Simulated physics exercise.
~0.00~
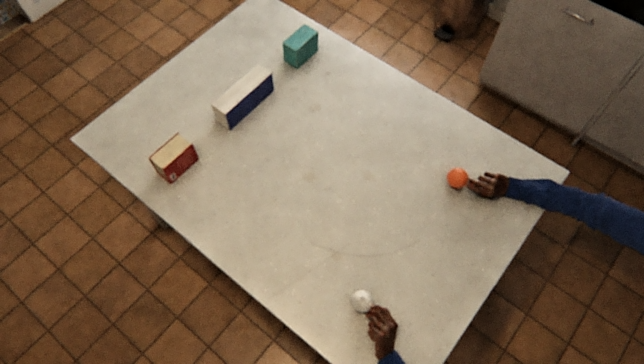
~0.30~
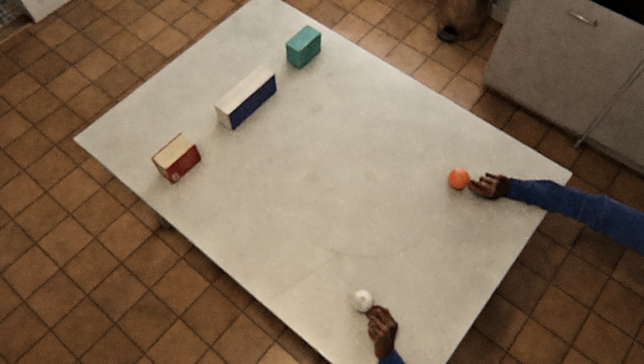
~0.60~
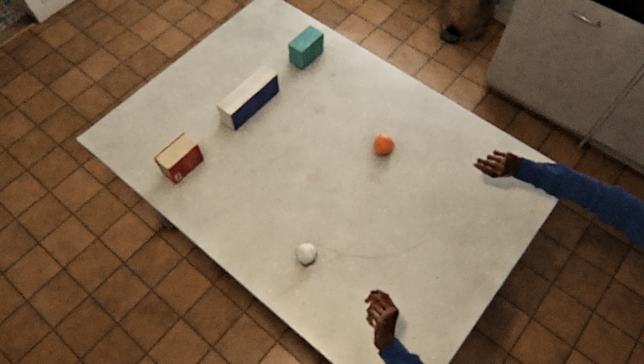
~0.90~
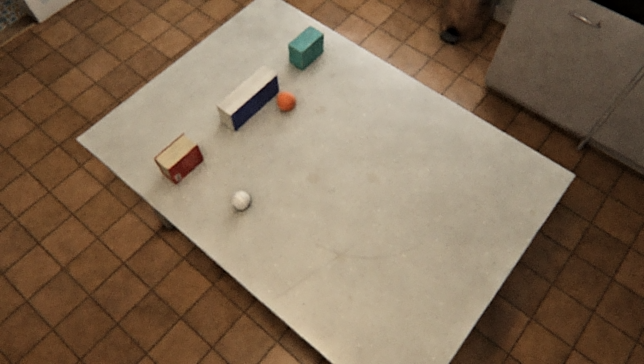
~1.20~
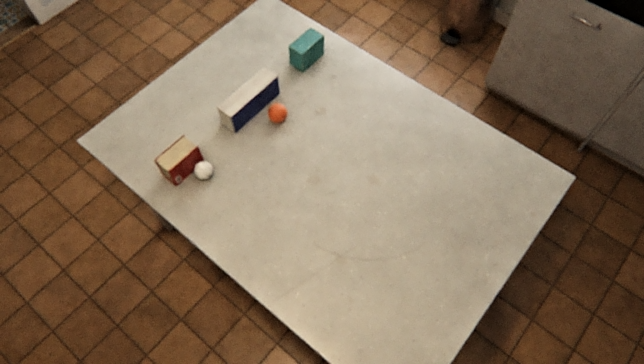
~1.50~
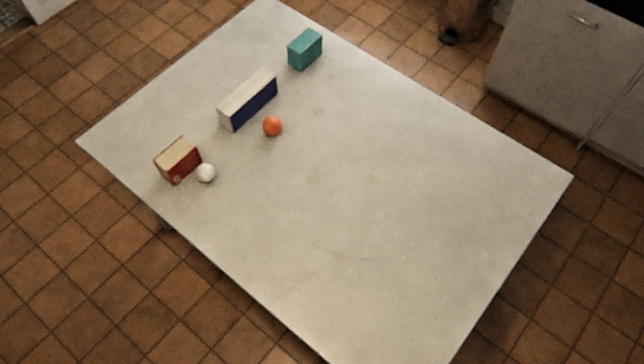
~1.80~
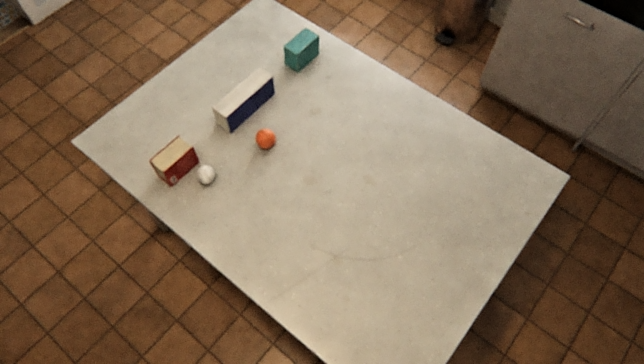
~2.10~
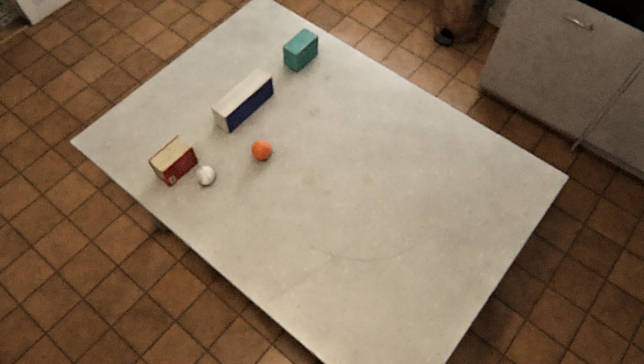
Orange and white balls released by two hands rolling across a table, bouncing off blue and red blocks, ending near them.
